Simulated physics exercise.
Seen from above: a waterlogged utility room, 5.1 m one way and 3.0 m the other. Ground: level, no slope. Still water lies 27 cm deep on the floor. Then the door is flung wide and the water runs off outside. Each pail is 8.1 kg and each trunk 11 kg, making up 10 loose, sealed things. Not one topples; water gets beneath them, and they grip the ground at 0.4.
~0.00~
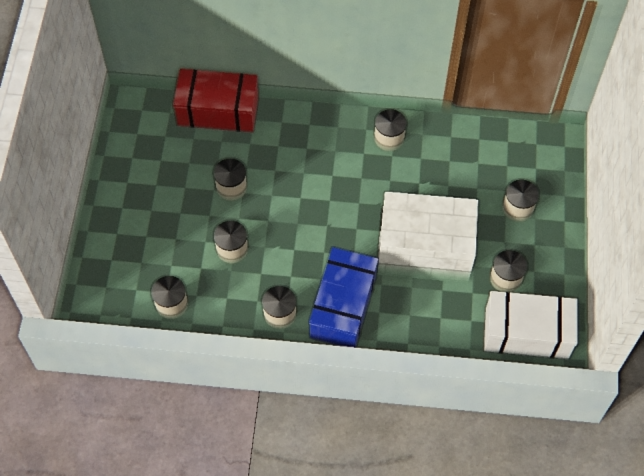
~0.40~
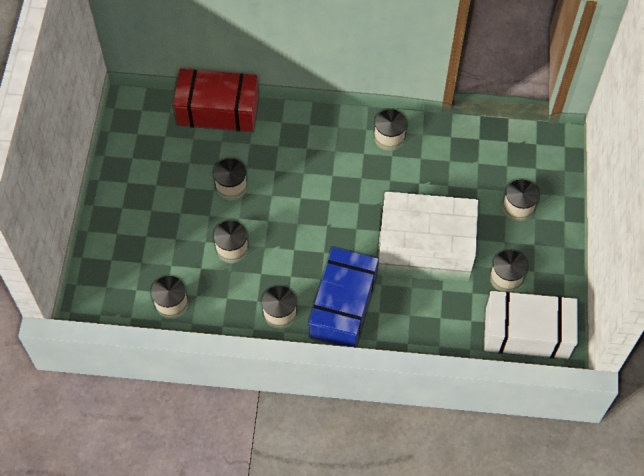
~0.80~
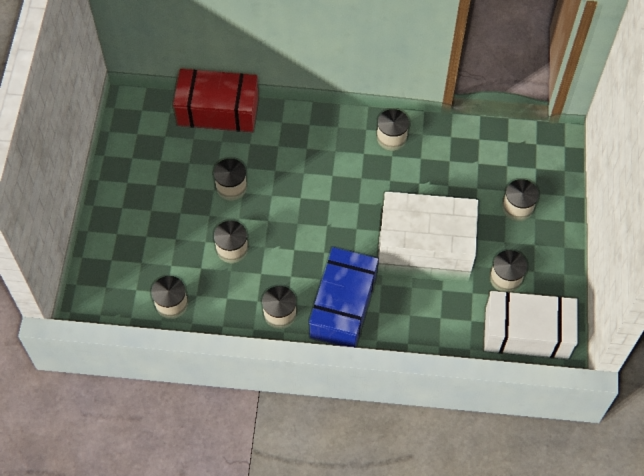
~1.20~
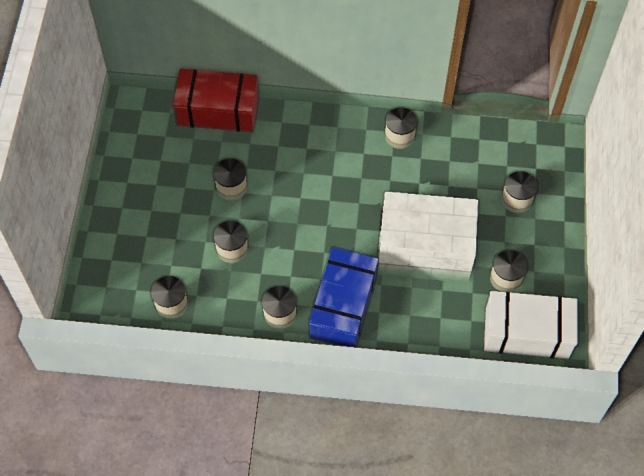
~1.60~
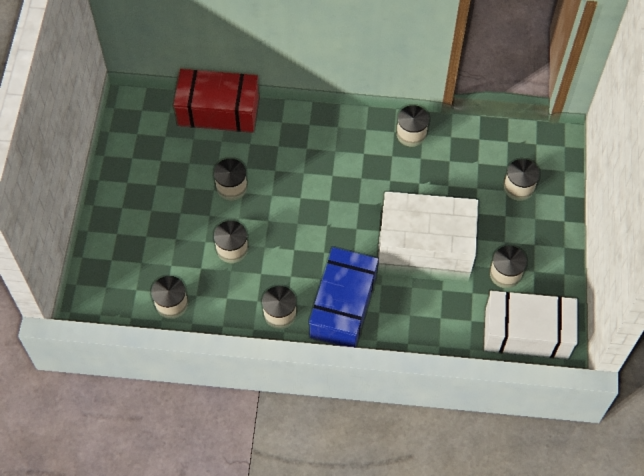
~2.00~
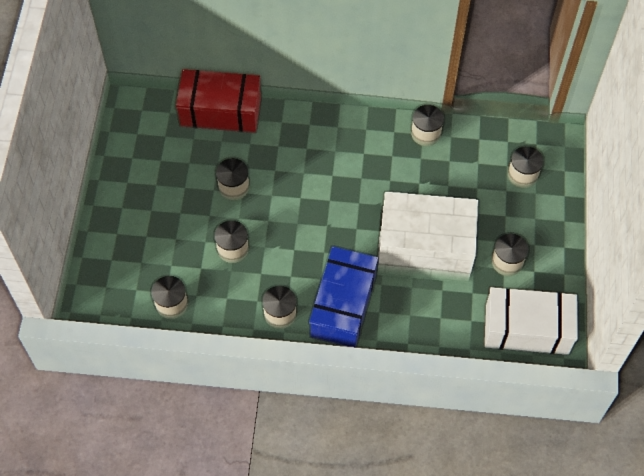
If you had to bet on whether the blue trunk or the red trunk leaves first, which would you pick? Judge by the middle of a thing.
I would pick the red one.
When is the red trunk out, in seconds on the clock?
That happens at about 16.0 s.
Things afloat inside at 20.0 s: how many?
At that moment it comes to 4.
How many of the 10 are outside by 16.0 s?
By that point, 4.
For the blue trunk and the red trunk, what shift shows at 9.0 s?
About 60 cm and 100 cm, respectively.
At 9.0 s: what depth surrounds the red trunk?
Close to 19 centimetres.
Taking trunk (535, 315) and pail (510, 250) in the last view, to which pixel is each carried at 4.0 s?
Approx. (554, 289); approx. (525, 202).
After 4.0 s the blue trunk is near (374, 286), 0.3 m from its start, afloat; the red trunk is near (250, 90), 0.3 m from its start, afloat; 2 of 10 are out; 8 afloat.
After 9.0 s the blue trunk is near (416, 292), 0.7 m from its start, afloat; the red trunk is near (315, 90), 1.0 m from its start, afloat; 3 of 10 are out; 7 afloat.
After 16.0 s the blue trunk is near (536, 279), 1.8 m from its start, afloat; the red trunk is near (483, 77), 2.8 m from its start, afloat; 4 of 10 are out; 6 afloat.
After 20.0 s the blue trunk is near (549, 210), 2.2 m from its start, afloat; the red trunk has gone out (at 16.1 s); 6 of 10 are out; 4 afloat.
